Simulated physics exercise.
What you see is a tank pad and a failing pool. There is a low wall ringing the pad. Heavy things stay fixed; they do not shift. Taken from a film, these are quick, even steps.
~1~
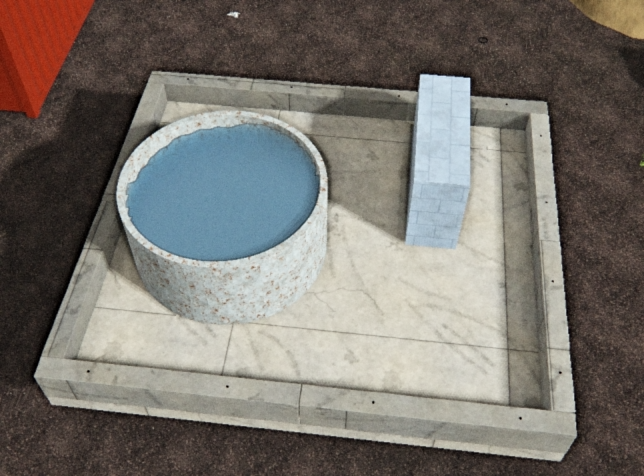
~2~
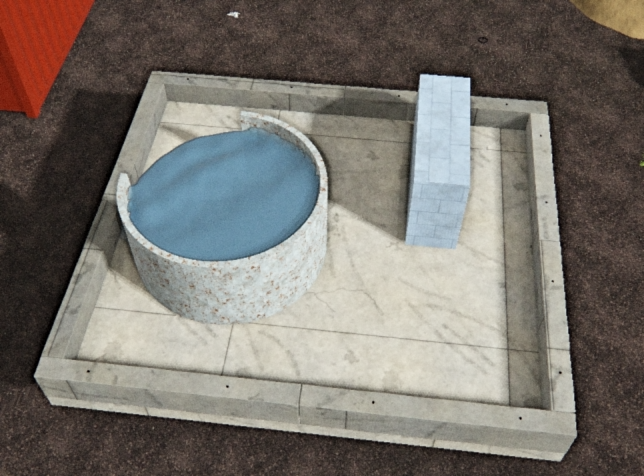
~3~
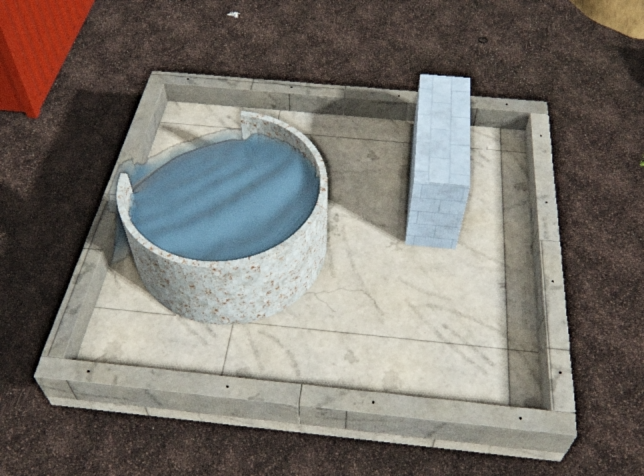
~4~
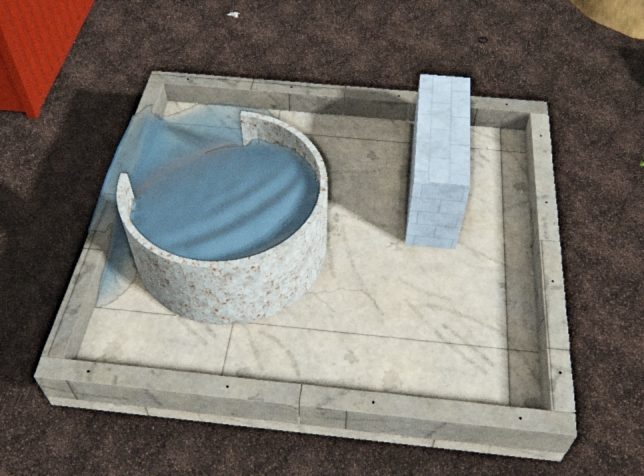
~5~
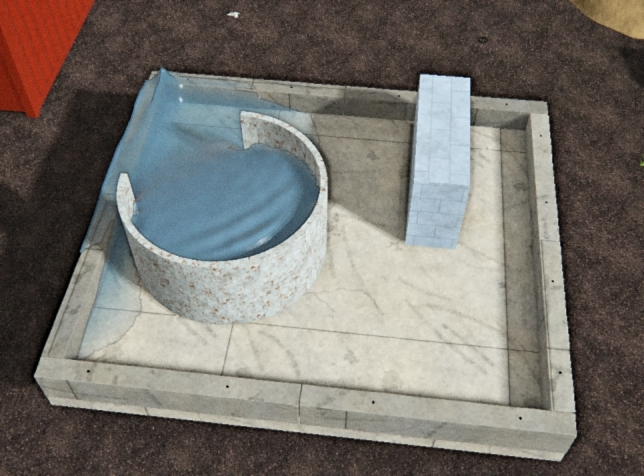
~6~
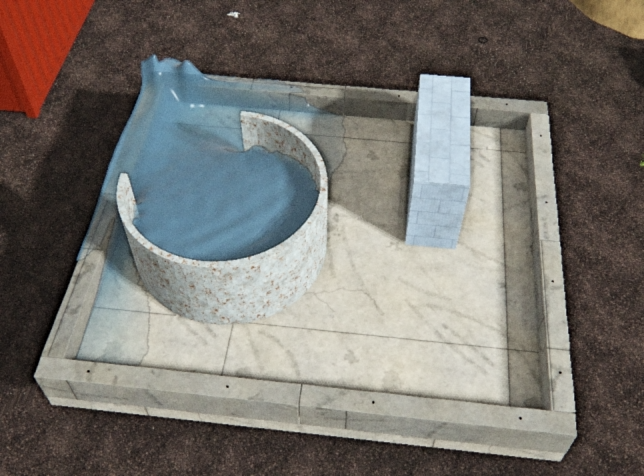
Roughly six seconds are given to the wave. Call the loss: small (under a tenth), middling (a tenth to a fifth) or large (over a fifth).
Large.
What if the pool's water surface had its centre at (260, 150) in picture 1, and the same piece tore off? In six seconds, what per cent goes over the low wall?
32 %.
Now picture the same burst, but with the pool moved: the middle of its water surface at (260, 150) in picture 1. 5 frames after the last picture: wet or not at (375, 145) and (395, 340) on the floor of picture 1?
In the order asked: Soaked and untouched.
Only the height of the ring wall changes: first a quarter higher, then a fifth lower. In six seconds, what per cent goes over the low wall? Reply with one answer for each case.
The first case gives roughly 22 in a hundred and the second roughly 40 in a hundred.
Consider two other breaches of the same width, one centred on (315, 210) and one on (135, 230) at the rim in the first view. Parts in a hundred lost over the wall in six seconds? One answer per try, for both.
Roughly 14 per cent first, then roughly 34 per cent.
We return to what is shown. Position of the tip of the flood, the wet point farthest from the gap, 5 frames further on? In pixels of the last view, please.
My guess is roughly (469, 131).
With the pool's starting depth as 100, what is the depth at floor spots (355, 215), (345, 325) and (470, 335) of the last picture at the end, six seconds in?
About 10 per cent, then 16 per cent, then 8 per cent.
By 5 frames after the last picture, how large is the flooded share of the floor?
Around 35 percent of it.
A moment on, water covers 30 % of the floor; the low wall has let 9 % over.
Next, water covers 35 % of the floor; the low wall has let 16 % over.
Then, water covers 60 % of the floor; the low wall has let 29 % over.
Later, water covers 80 % of the floor; the low wall has let 30 % over.
In the end, water covers 85 % of the floor; the low wall has let 30 % over.
